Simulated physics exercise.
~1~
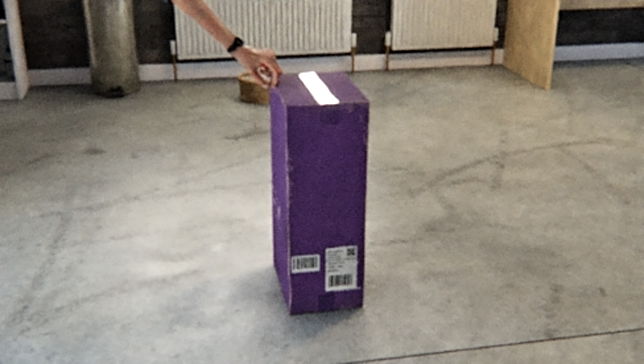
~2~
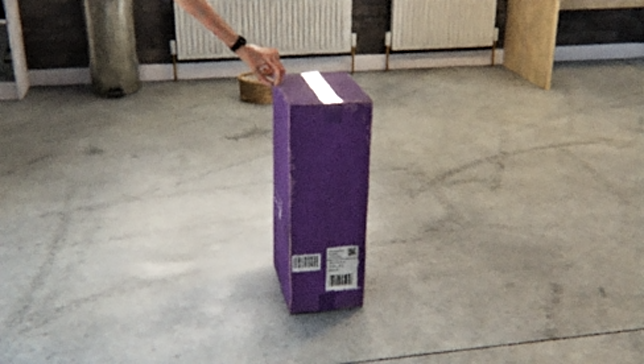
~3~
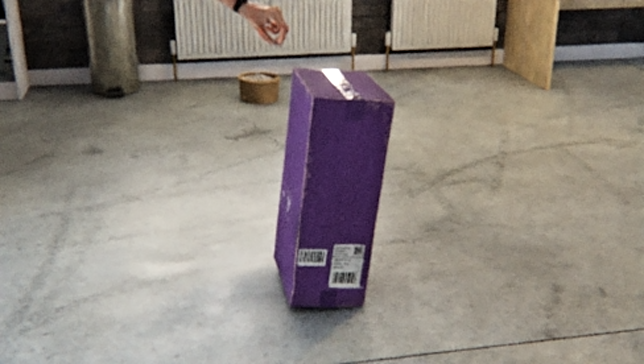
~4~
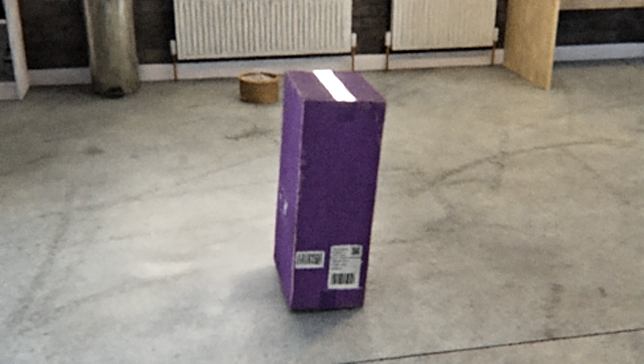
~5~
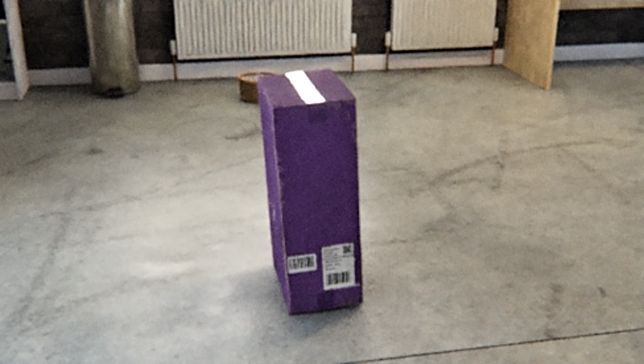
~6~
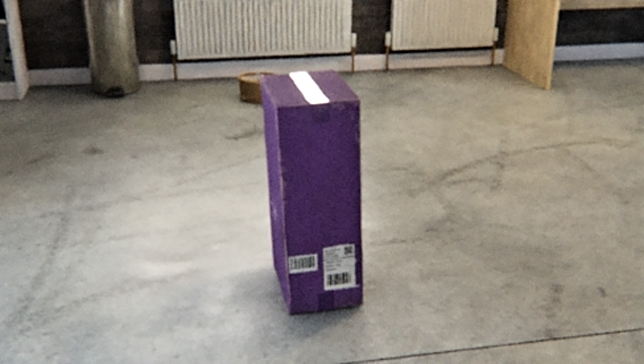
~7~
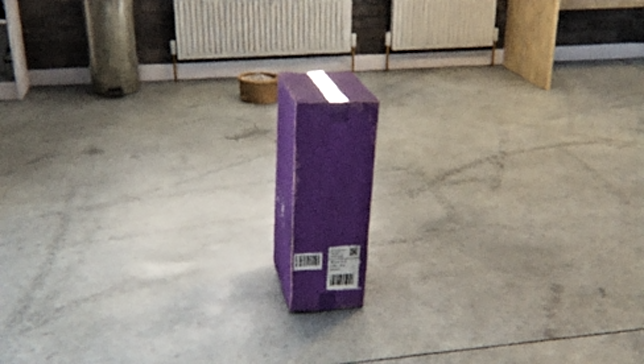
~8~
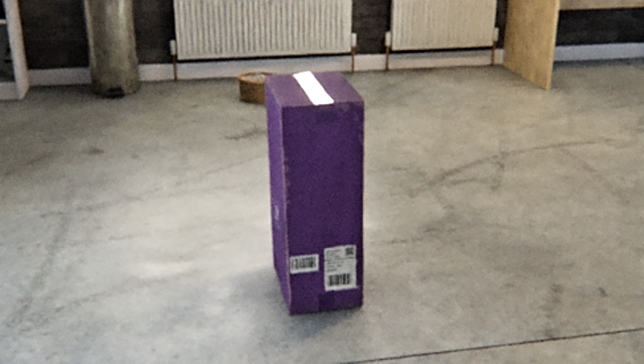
On a concrete floor, a hand releases a tall purple parcel, which rocks but stays upright.
